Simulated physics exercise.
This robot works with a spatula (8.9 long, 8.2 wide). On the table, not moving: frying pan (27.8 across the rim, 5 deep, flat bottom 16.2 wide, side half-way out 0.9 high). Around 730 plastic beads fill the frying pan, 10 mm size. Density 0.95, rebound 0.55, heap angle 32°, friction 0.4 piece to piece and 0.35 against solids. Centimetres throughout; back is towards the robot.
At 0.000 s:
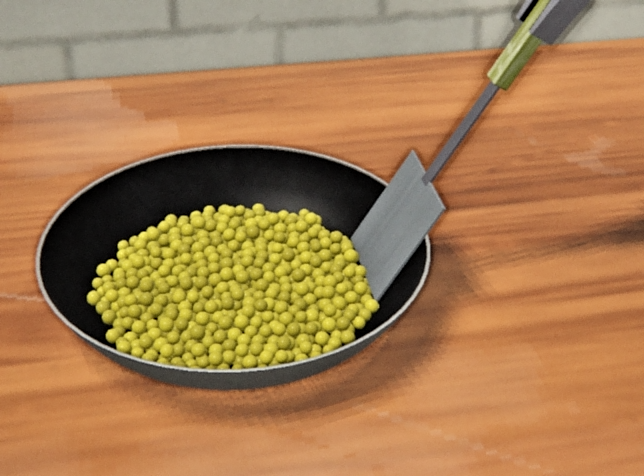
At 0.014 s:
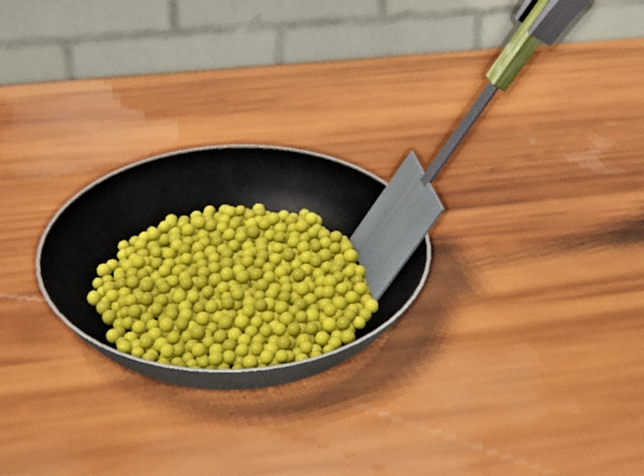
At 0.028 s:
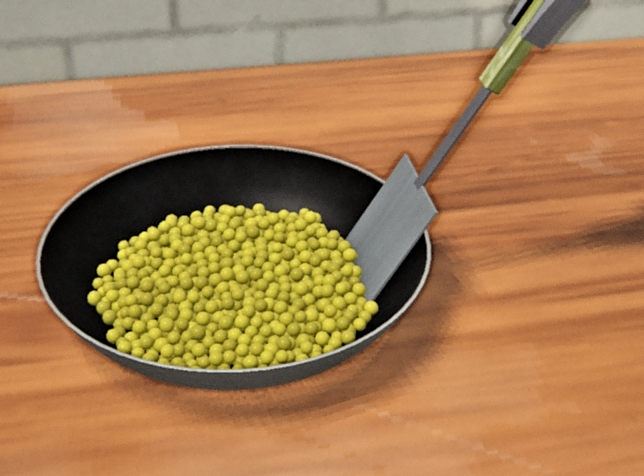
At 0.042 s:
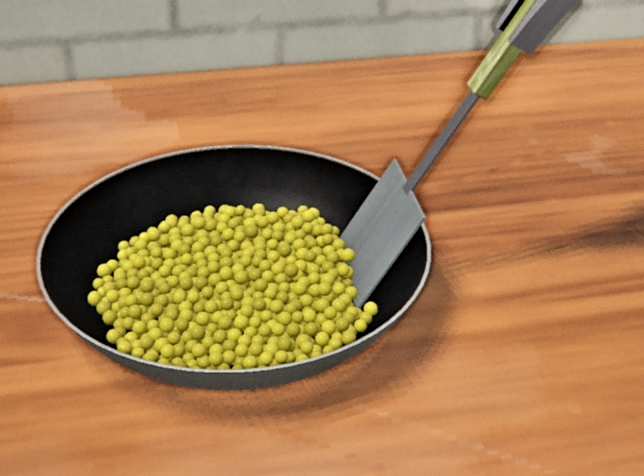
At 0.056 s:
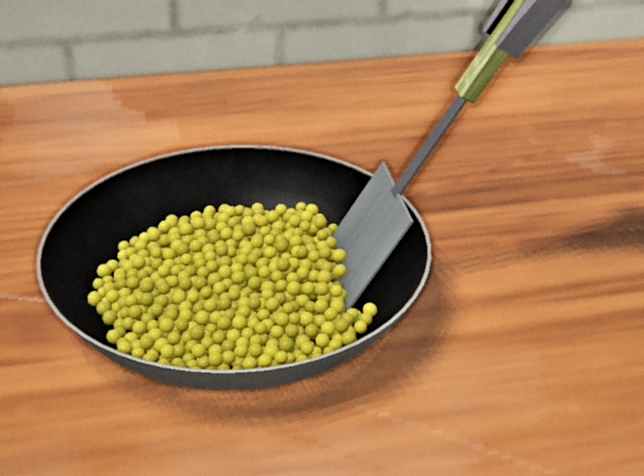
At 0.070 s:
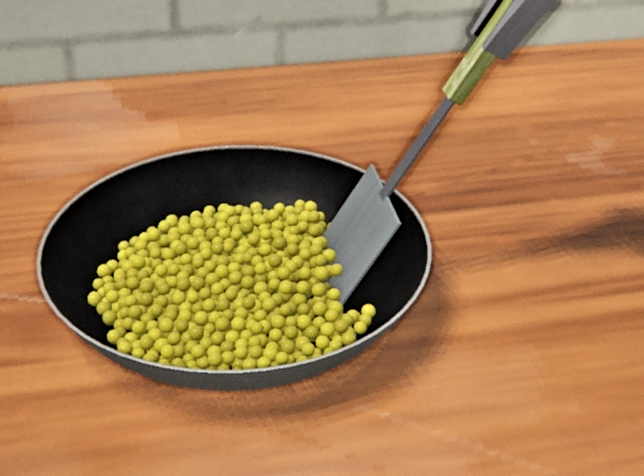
At the start, a spatula rests at a slant against the right side of a black frying pan holding a heap of yellow-green beads on a wooden table. The spatula then slides a short way left and slightly down, pressing into the heap's right edge and shifting nearby beads, while the pan stays still.
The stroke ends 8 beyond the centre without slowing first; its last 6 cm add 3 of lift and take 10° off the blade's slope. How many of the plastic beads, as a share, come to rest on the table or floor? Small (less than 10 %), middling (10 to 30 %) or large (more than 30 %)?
Share on the table or floor: Small (less than 10 %).
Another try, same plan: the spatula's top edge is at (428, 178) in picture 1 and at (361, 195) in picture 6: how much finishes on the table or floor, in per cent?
Some 10 per cent.
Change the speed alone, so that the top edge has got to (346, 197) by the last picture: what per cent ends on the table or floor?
About 15 per cent.
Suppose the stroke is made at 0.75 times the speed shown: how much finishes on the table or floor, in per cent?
About 0 per cent.
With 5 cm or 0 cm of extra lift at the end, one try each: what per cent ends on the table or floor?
Some 5 and 0 per cent.
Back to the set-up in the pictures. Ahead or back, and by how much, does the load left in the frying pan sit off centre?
Some 4.0 cm ahead.
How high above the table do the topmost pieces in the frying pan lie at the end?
Some 5.5 cm.
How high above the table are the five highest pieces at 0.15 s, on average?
Roughly 5 cm.
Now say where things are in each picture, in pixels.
In the first picture, spatula top edge at (428, 178), sloping 59°; upper third of the load around (247, 273), from x 95 to 370, top at y 210; 729 in the frying pan.
In the second picture, spatula top edge at (427, 179), sloping 59°; upper third of the load around (247, 273), from x 95 to 370, top at y 210.
In the third picture, spatula top edge at (421, 182), sloping 59°; upper third of the load around (252, 272), from x 95 to 370, top at y 210.
In the fourth picture, spatula top edge at (410, 187), sloping 59°; upper third of the load around (255, 272), from x 95 to 370, top at y 210.
In the fifth picture, spatula top edge at (397, 190), sloping 59°; upper third of the load around (257, 270), from x 95 to 370, top at y 210.
In the sixth picture, spatula top edge at (386, 193), sloping 59°; upper third of the load around (255, 268), from x 95 to 370, top at y 205; 729 in the frying pan.
After 0.15 s, sloping 59°, highest piece 5 above the table; 729 in the frying pan.
After 0.23 s, sloping 56°, highest piece 5 above the table; 729 in the frying pan.
After 0.47 s, sloping 49°, highest piece 6 above the table; 716 in the frying pan, 10 on the table or floor, 3 on the blade or in flight.
After 1.52 s, sloping 49°, highest piece 5 above the table; 716 in the frying pan, 13 on the table or floor.
At rest, 716 in the frying pan, 13 on the table or floor. That is 2 % on the table or floor.
